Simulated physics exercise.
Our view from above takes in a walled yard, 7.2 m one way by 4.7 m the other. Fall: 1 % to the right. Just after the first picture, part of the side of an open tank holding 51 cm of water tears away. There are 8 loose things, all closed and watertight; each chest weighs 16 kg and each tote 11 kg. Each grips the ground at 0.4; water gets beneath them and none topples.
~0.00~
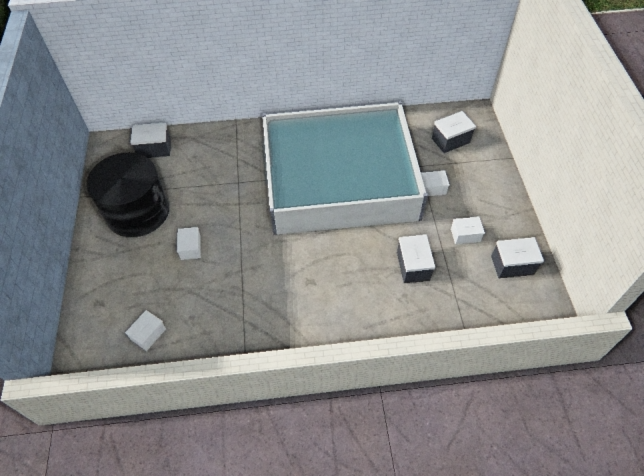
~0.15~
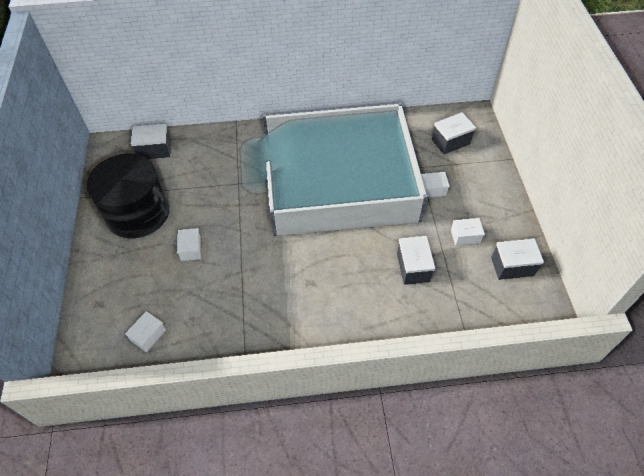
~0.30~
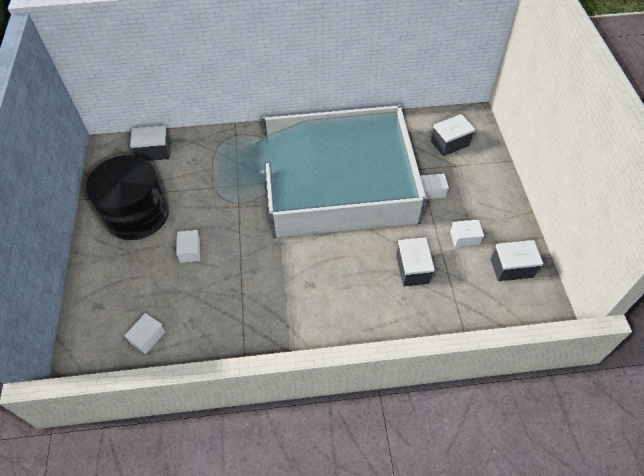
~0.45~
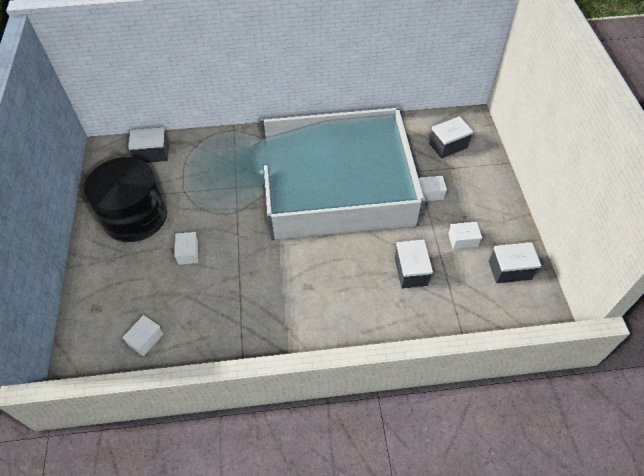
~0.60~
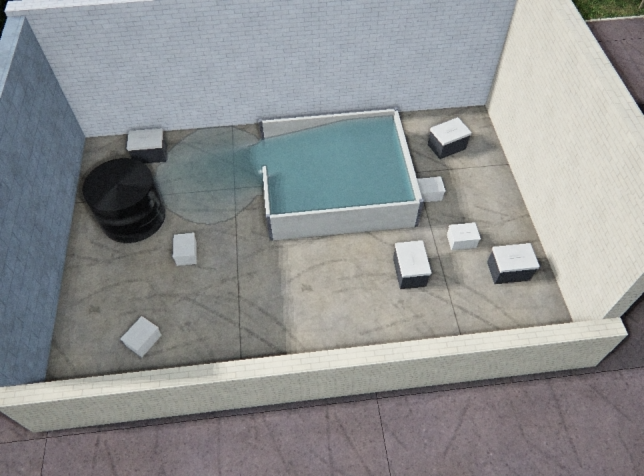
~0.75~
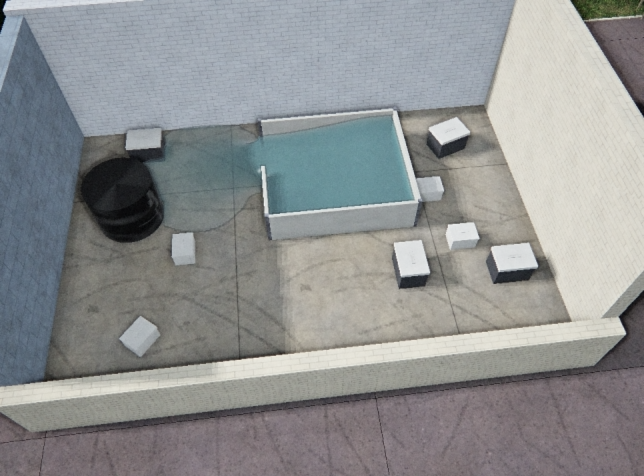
Water poured out through a gap in the left side of the open tank and spread in a thin, widening sheet toward the round black object, while the scattered boxes in the walled yard stayed put.
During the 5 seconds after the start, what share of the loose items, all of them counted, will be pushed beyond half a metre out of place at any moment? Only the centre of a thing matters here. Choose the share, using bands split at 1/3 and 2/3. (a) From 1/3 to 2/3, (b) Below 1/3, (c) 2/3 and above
Option b: Below 1/3.
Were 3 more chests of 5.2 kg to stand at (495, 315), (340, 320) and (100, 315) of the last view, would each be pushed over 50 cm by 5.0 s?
Within it, within it, beyond it.
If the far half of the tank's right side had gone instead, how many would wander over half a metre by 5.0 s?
Result: 3.
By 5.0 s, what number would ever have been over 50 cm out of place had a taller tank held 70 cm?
The answer would then be 3.
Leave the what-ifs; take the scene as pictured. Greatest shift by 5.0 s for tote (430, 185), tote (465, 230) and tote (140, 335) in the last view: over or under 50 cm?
One by one: Below the line; below the line; above the line.
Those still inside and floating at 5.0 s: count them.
1 of them.
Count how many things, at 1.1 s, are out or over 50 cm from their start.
The count is 0.
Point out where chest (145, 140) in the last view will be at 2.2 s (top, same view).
Look for it near (88, 135).
After 1.1 s 0 of 8 are over 50 cm from their spots; 0 afloat.
After 2.2 s 1 of 8 are over 50 cm from their spots; 1 afloat.
After 3.5 s 1 of 8 are over 50 cm from their spots; 1 afloat.
After 5.0 s 2 of 8 are over 50 cm from their spots, and 2 have been at some point; 1 afloat.
